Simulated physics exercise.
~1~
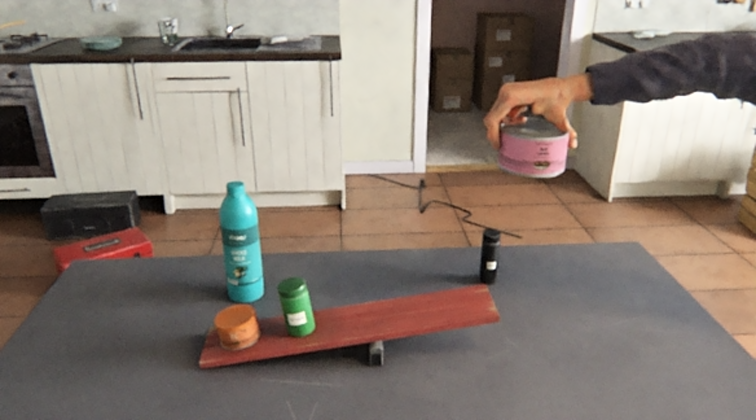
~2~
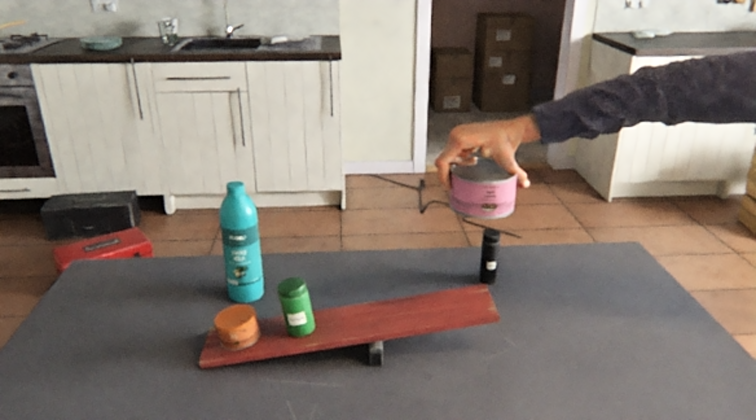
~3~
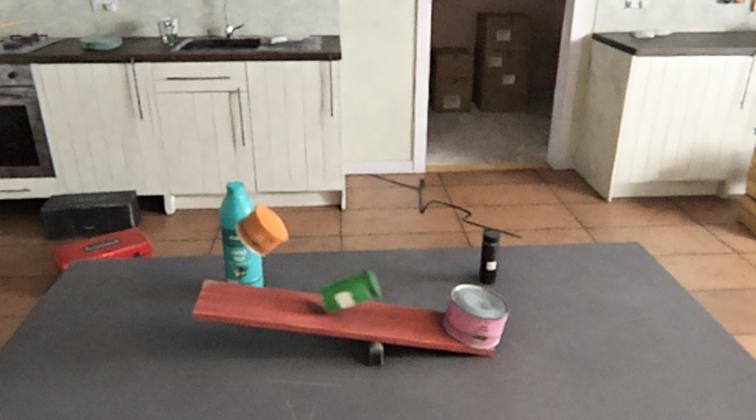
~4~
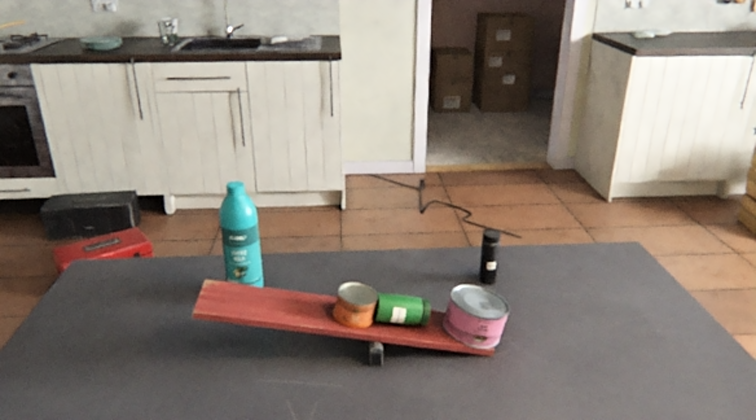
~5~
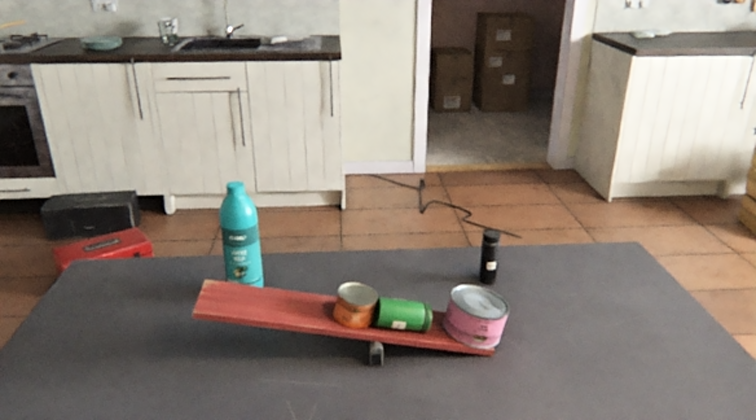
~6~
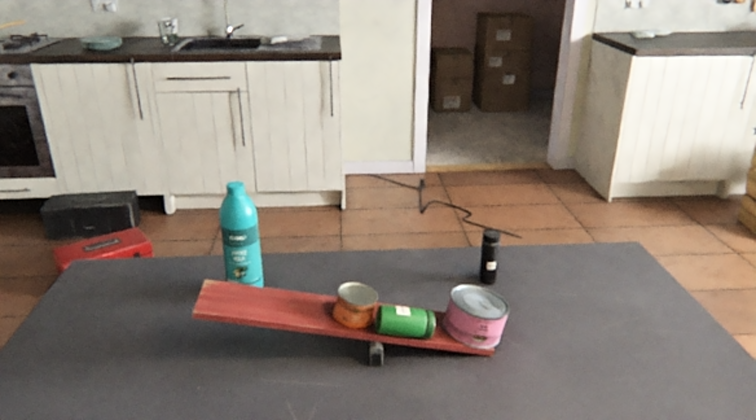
In a kitchen, a hand lowers a pink tub onto the raised right end of a red plank on a block, tipping it and tossing an orange tin and green shaker rightward; the tin lands upside down beside the toppled shaker, and the plank rests with its right end down.
